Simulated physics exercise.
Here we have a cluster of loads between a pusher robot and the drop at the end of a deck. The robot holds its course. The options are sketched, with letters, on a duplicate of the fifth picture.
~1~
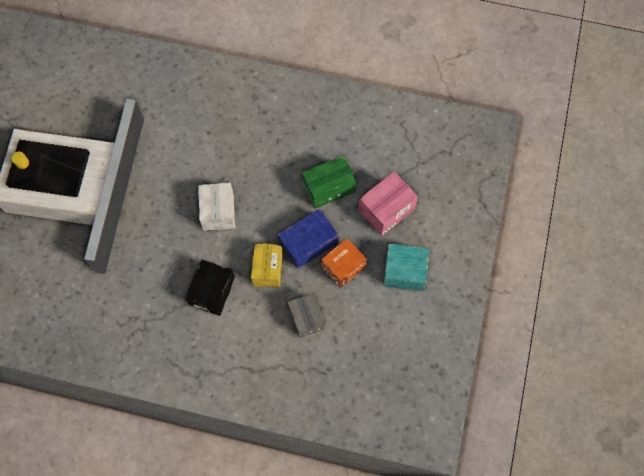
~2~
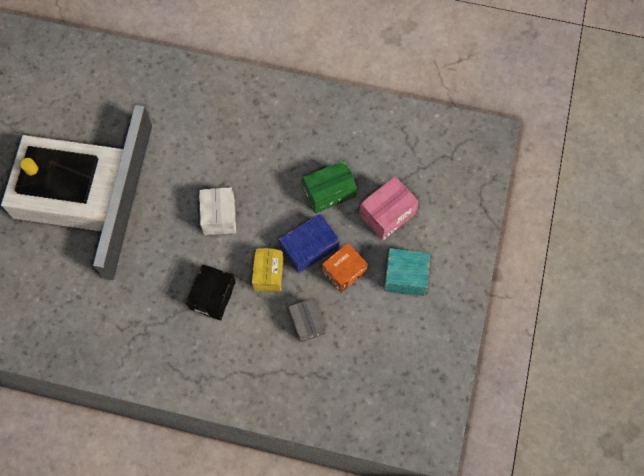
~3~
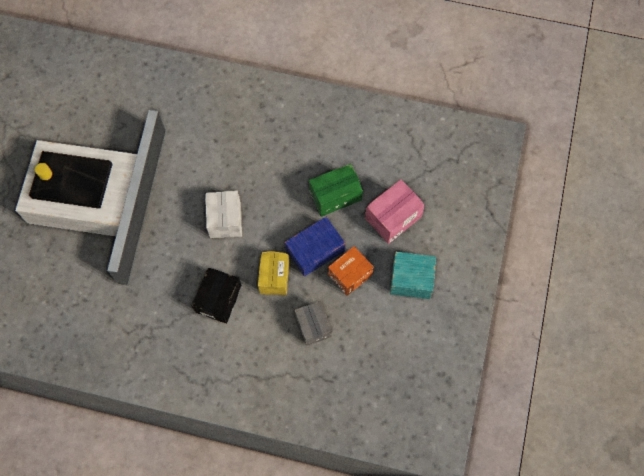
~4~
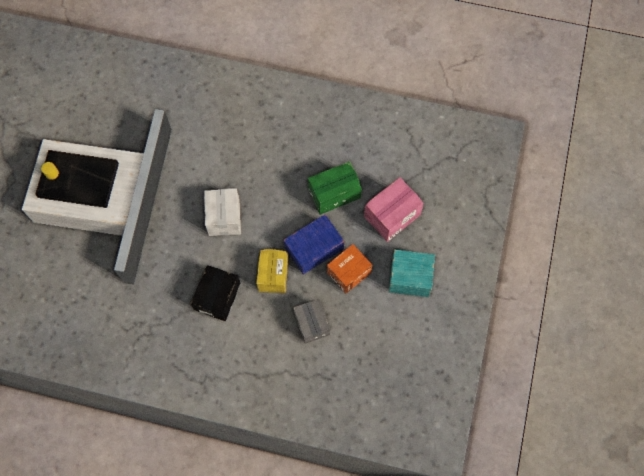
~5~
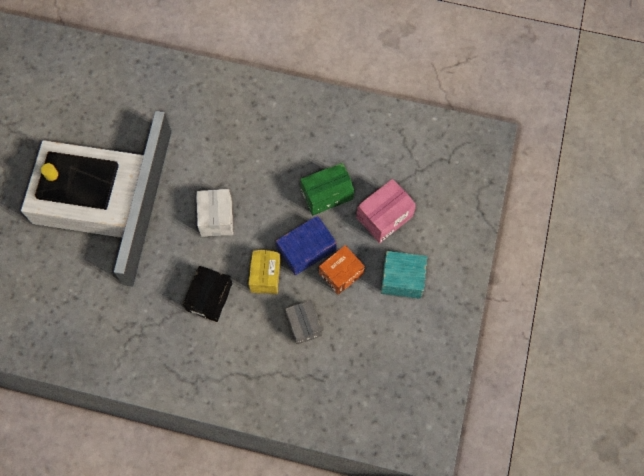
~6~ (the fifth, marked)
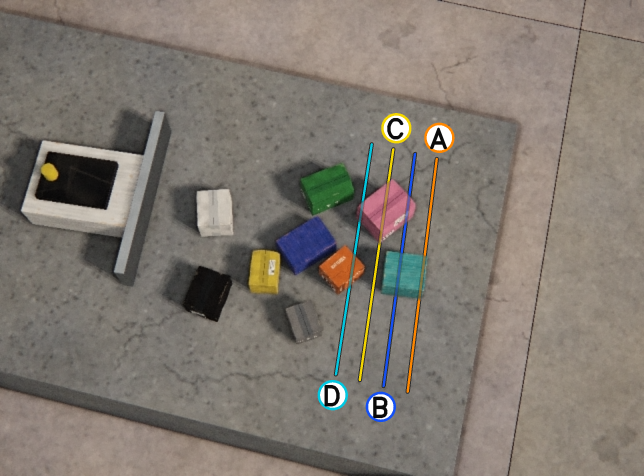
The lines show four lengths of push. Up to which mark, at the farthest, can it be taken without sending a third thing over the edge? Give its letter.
As far as mark A.
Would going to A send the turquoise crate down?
Yes.
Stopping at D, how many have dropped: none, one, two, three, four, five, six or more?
The count is none.
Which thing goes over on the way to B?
The turquoise crate.
On the copy, A at (423, 269); B at (400, 264); C at (377, 259); D at (355, 253).
On A. First, robot (182, 204); black box (249, 304); yellow box (277, 271).
Then, robot (282, 227); turquoise crate (437, 282); orange box (398, 297).
Finally, robot (363, 246); turquoise crate over the edge; orange box (474, 322); one fallen.
By contrast, B is within the limit but short; C is within the limit but short; D is within the limit but short.
